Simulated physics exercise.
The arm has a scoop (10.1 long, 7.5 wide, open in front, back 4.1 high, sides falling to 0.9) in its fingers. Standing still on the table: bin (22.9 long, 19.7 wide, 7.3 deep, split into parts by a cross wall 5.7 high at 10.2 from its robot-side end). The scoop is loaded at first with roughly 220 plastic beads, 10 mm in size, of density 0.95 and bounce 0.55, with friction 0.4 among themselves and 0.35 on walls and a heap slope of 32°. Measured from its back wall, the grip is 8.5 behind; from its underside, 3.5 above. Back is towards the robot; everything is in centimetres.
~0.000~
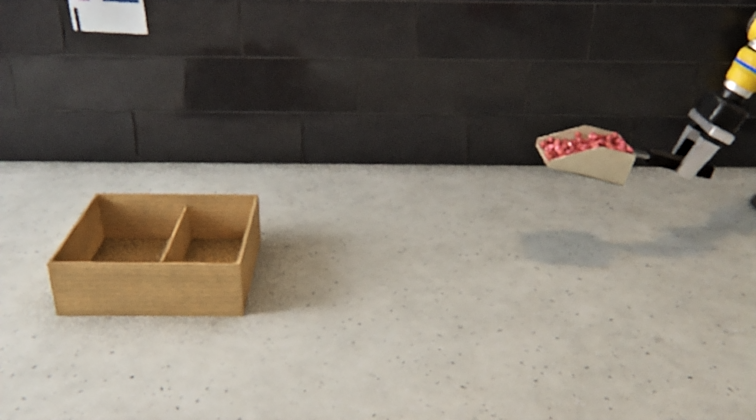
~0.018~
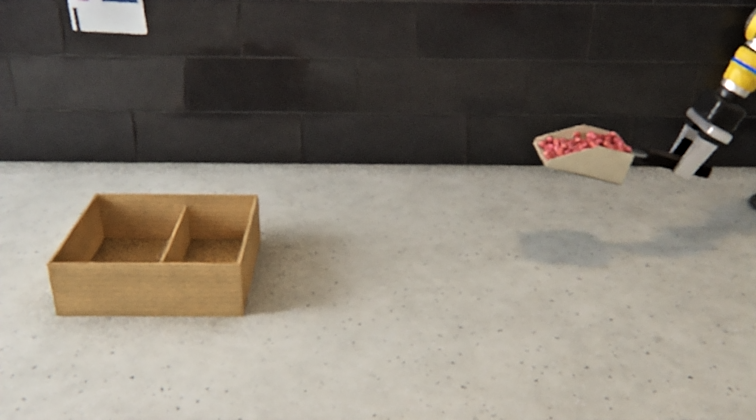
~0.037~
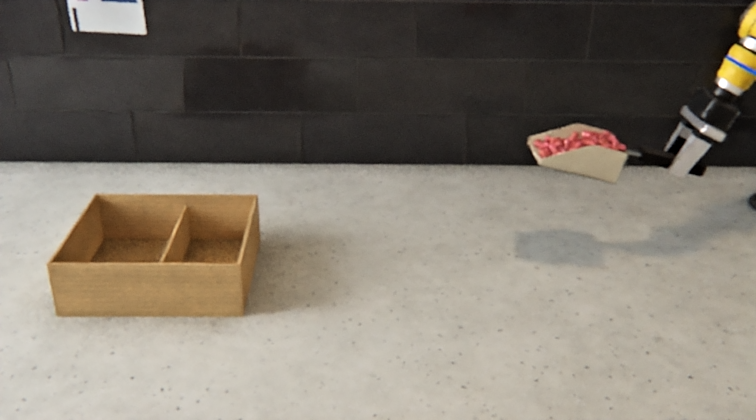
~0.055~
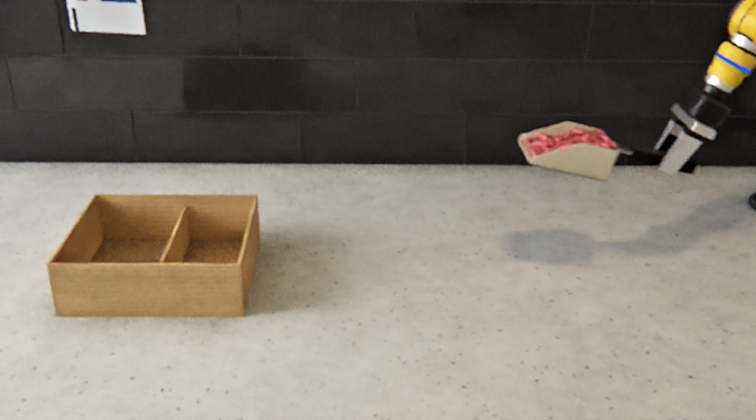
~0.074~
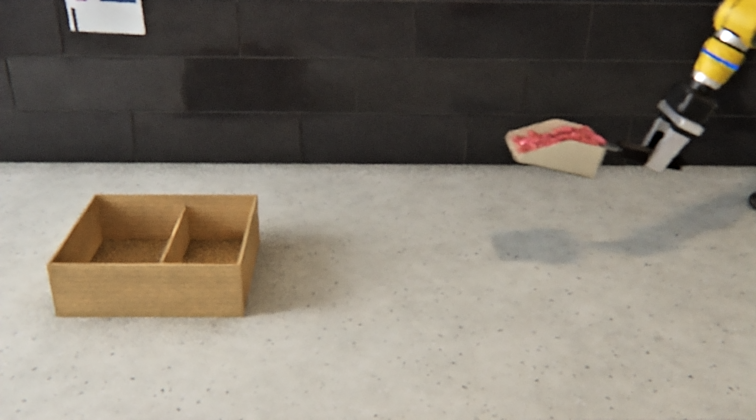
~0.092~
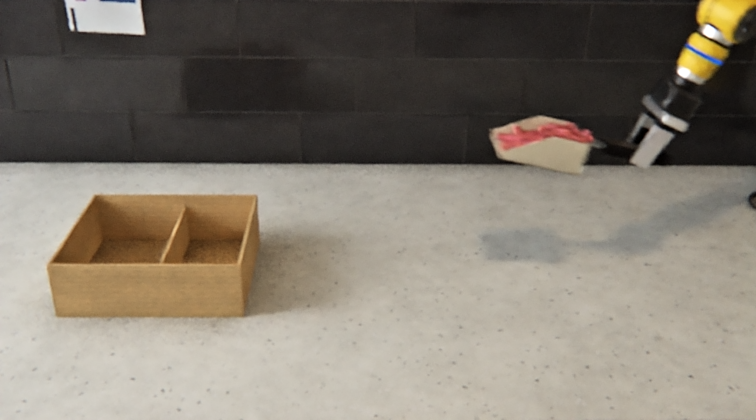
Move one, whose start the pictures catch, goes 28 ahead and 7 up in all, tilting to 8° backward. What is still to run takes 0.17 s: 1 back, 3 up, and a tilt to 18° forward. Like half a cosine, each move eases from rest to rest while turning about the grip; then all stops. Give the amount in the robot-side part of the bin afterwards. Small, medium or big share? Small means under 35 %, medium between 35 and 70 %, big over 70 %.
A medium share.
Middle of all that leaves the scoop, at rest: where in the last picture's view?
(198, 271).
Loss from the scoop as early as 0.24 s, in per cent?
By then near 0 % is out.
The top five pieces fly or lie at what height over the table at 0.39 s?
Those pieces are roughly 24 cm high.
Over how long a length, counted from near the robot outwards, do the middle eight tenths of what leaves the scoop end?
I'd put it near 28 cm.
After 0.24 s, tilted 9° backward, highest piece 26 above the table; 216 on the scoop, 4 in flight or on a rim.
After 0.39 s, tilted 7° forward, highest piece 24 above the table; 18 on the scoop, 1 in the robot-side part, 201 in flight or on a rim.
After 0.67 s, tilted 18° forward, highest piece 11 above the table; 102 in the robot-side part, 56 on the table or floor, 51 in the far-side part, 11 in flight or on a rim.
After 1.72 s, tilted 18° forward, highest piece 2 above the table; 102 in the robot-side part, 68 on the table or floor, 50 in the far-side part.
In the end, 102 in the robot-side part, 68 on the table or floor, 50 in the far-side part. That is 46 % in the robot-side part of the bin.
